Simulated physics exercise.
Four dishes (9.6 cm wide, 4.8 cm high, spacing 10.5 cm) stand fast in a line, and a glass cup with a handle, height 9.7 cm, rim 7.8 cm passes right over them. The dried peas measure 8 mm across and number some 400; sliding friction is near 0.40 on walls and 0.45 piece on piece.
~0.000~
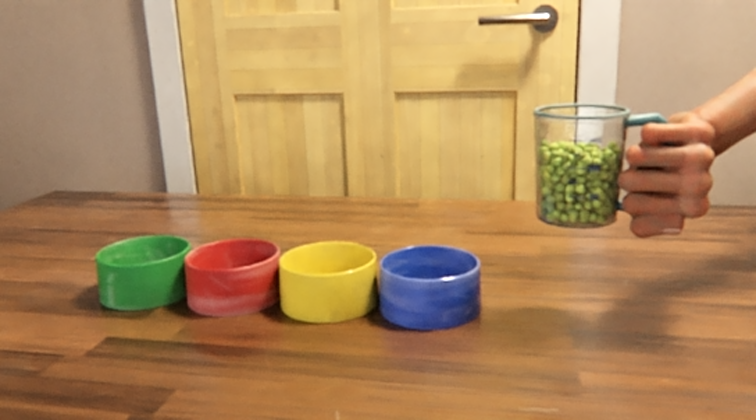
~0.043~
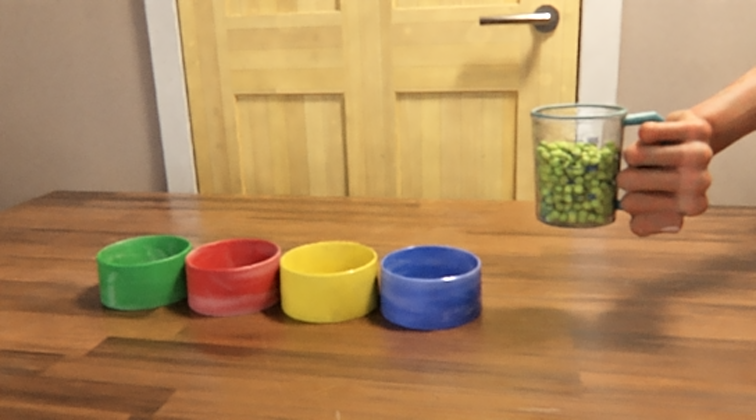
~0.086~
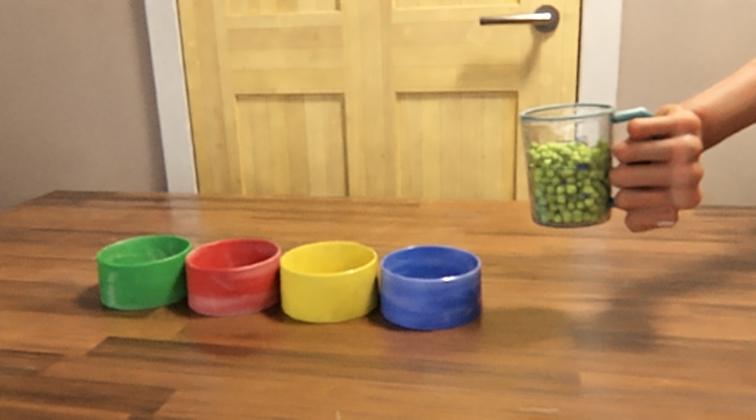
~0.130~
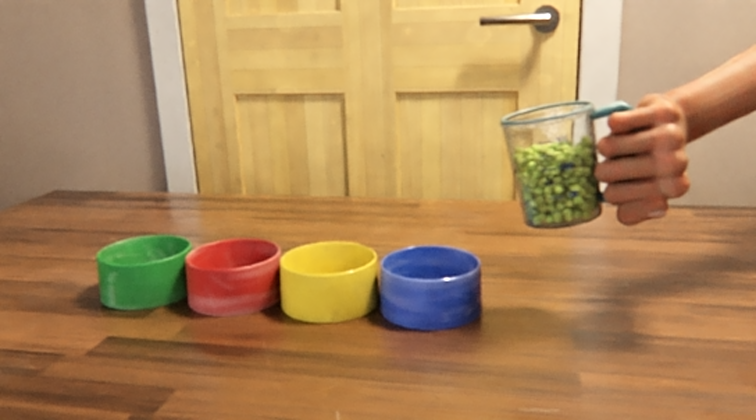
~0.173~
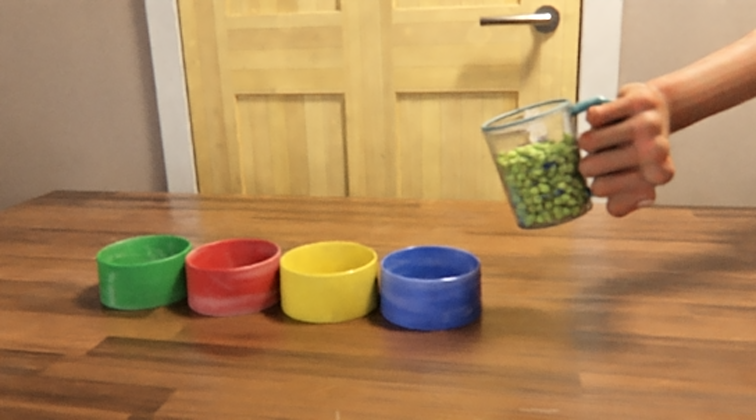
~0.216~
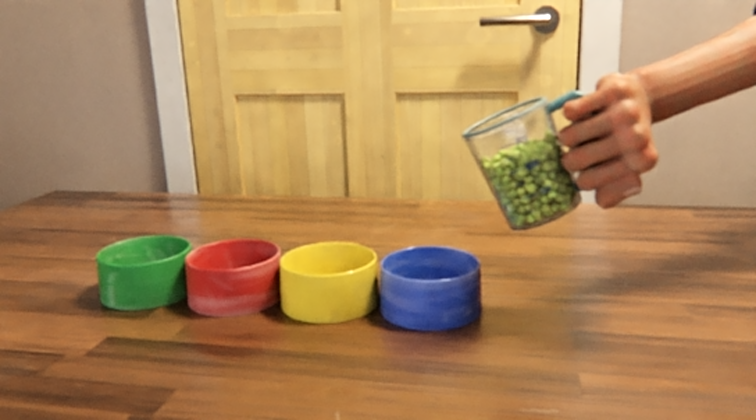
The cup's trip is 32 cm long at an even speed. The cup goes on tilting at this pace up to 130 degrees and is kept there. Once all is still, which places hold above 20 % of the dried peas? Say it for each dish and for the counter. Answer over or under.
Red: Over, blue: Under, green: Under, yellow: Under, counter: Under.
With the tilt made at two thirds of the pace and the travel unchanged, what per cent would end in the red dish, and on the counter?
Red 70, counter 20.
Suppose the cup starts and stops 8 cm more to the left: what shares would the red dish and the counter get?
Red 20, counter 10.
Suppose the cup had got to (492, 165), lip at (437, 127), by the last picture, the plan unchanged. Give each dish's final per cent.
Red 90; blue 0; green 10; yellow 0.
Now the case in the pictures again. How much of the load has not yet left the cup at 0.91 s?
Some 55 per cent of the load.
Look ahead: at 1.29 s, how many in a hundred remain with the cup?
Roughly 0 per cent.
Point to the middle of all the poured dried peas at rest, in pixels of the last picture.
Around (229, 276).
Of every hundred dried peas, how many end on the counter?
About 10 per cent.
Then, at 0.63 s, tilt 87 degrees; cup holds 100 %.
After 0.91 s, tilt 128 degrees; cup holds 55 %, red 30 %, yellow 5 %.
After 1.29 s, tilt 130 degrees; cup holds 0 %, red 85 %, yellow 5 %.
By 1.9 s all is still; red 85 %, blue 0 %, green 0 %, yellow 5 %, counter 10 %.
